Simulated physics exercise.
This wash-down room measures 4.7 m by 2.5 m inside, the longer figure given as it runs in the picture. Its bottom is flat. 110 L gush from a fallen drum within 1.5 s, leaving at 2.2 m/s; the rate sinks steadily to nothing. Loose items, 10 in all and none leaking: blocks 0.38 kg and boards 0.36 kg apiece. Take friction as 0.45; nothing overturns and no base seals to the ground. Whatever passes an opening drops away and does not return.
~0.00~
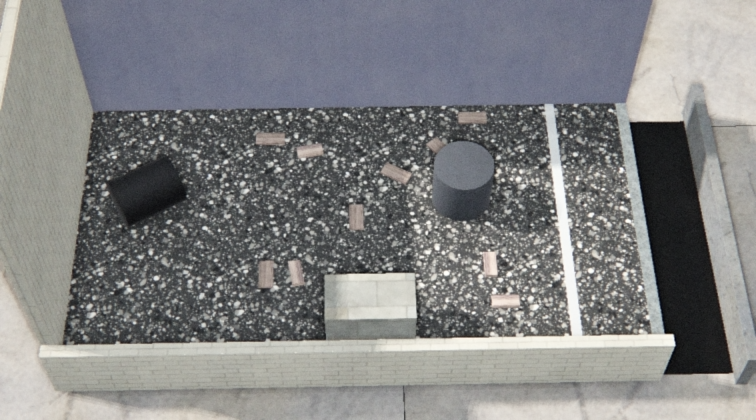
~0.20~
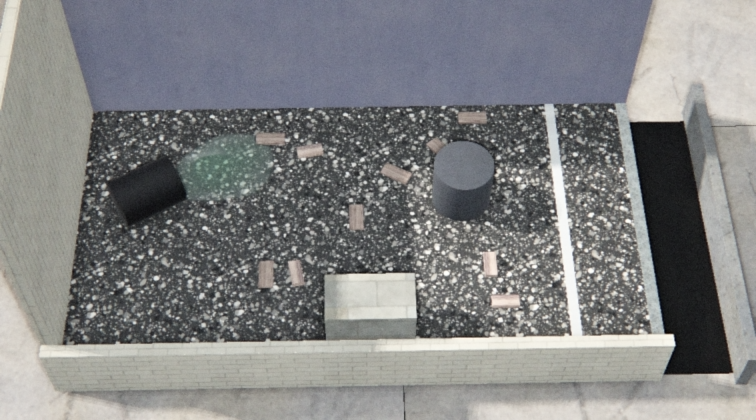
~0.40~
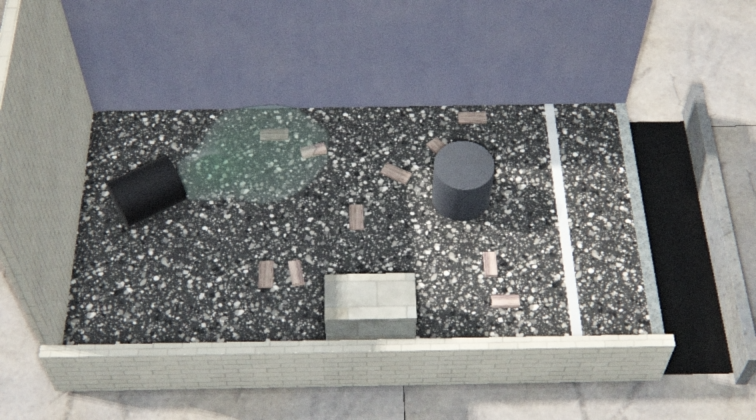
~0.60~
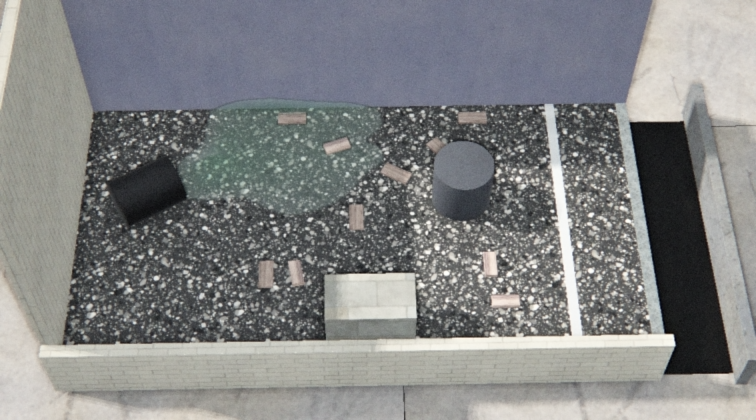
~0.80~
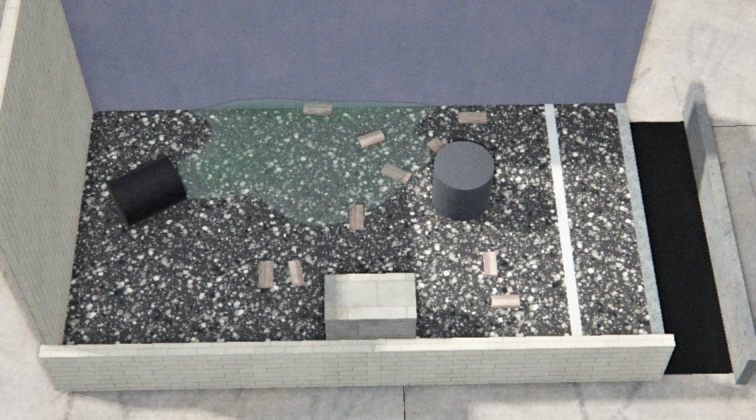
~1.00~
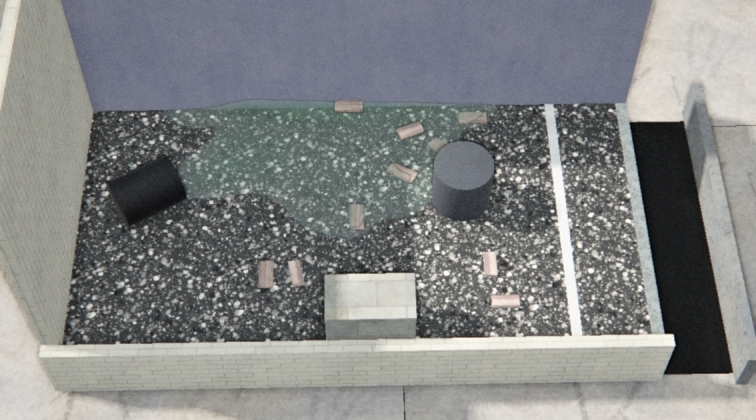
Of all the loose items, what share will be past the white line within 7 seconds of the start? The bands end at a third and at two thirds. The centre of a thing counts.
That comes to one to two thirds.
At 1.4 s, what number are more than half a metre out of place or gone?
I count 2.
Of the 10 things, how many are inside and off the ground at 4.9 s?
0 of them.
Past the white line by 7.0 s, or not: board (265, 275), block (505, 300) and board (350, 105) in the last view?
In turn: Short, short, past.
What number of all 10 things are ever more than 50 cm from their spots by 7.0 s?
I count 6.
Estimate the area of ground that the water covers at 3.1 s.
Roughly 4.5 m2.
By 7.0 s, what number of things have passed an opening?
By then 5.
After 1.4 s 0 of 10 are over the mark; 5 afloat.
After 3.1 s 5 of 10 are over the mark; 0 afloat.
After 4.9 s 5 of 10 are over the mark; 0 afloat.
After 7.0 s 5 of 10 are over the mark; 0 afloat.
